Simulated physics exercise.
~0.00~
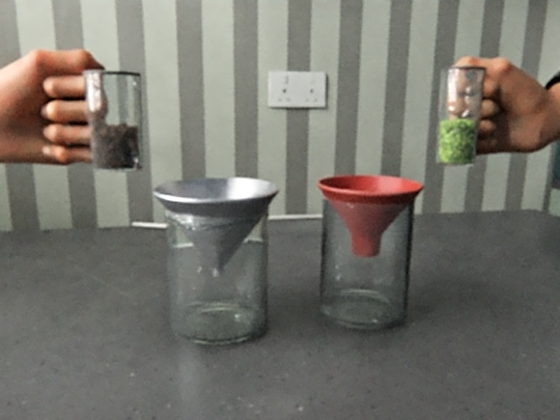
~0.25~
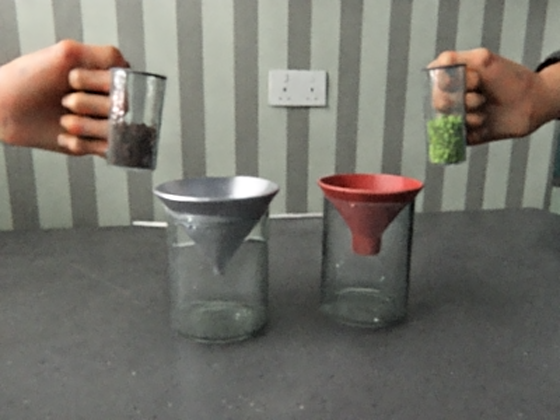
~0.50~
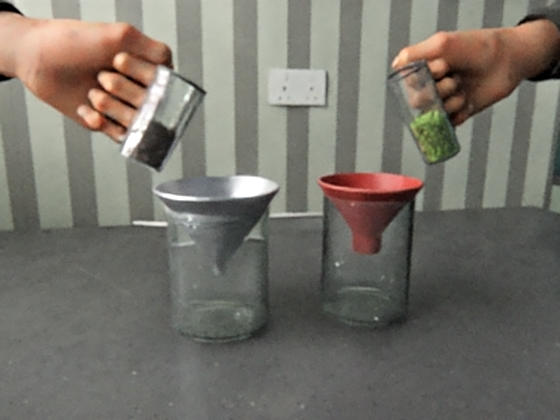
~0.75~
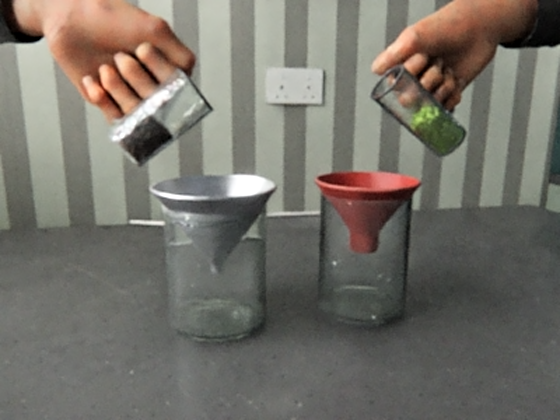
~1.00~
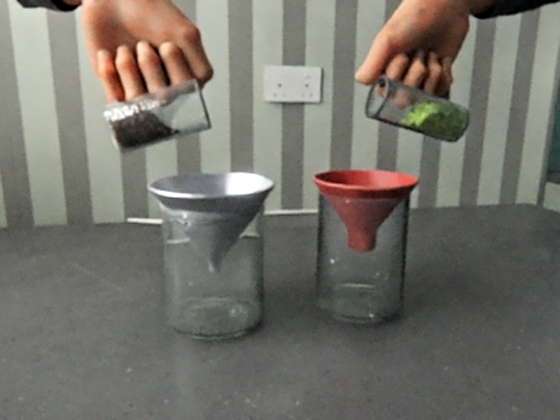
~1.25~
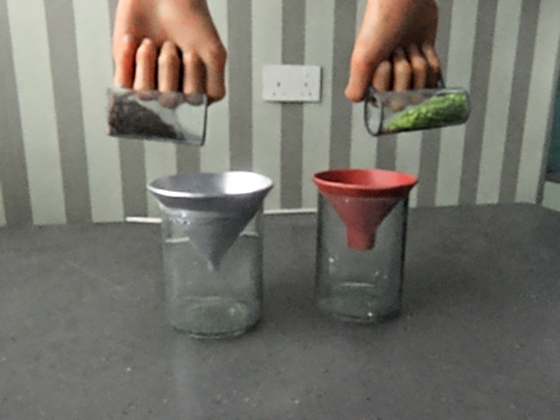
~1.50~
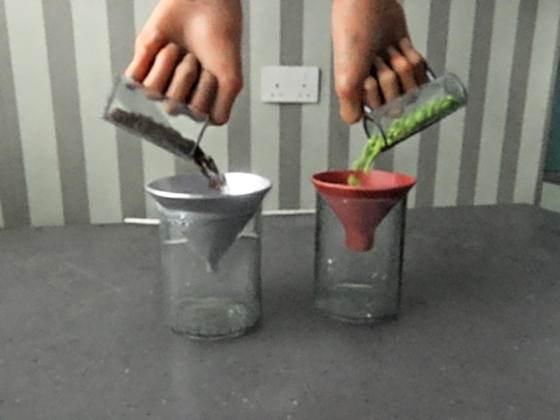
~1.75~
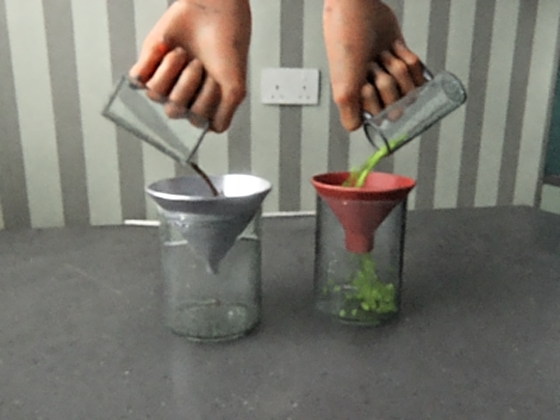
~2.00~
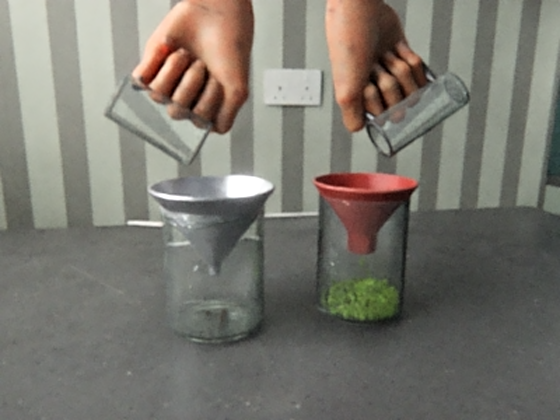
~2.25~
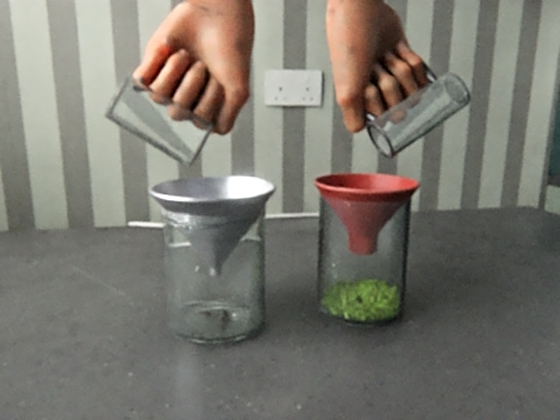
Two hands tipping small glasses into funnels on jars, green bits collecting below the red one, dark bits barely reaching the left jar.
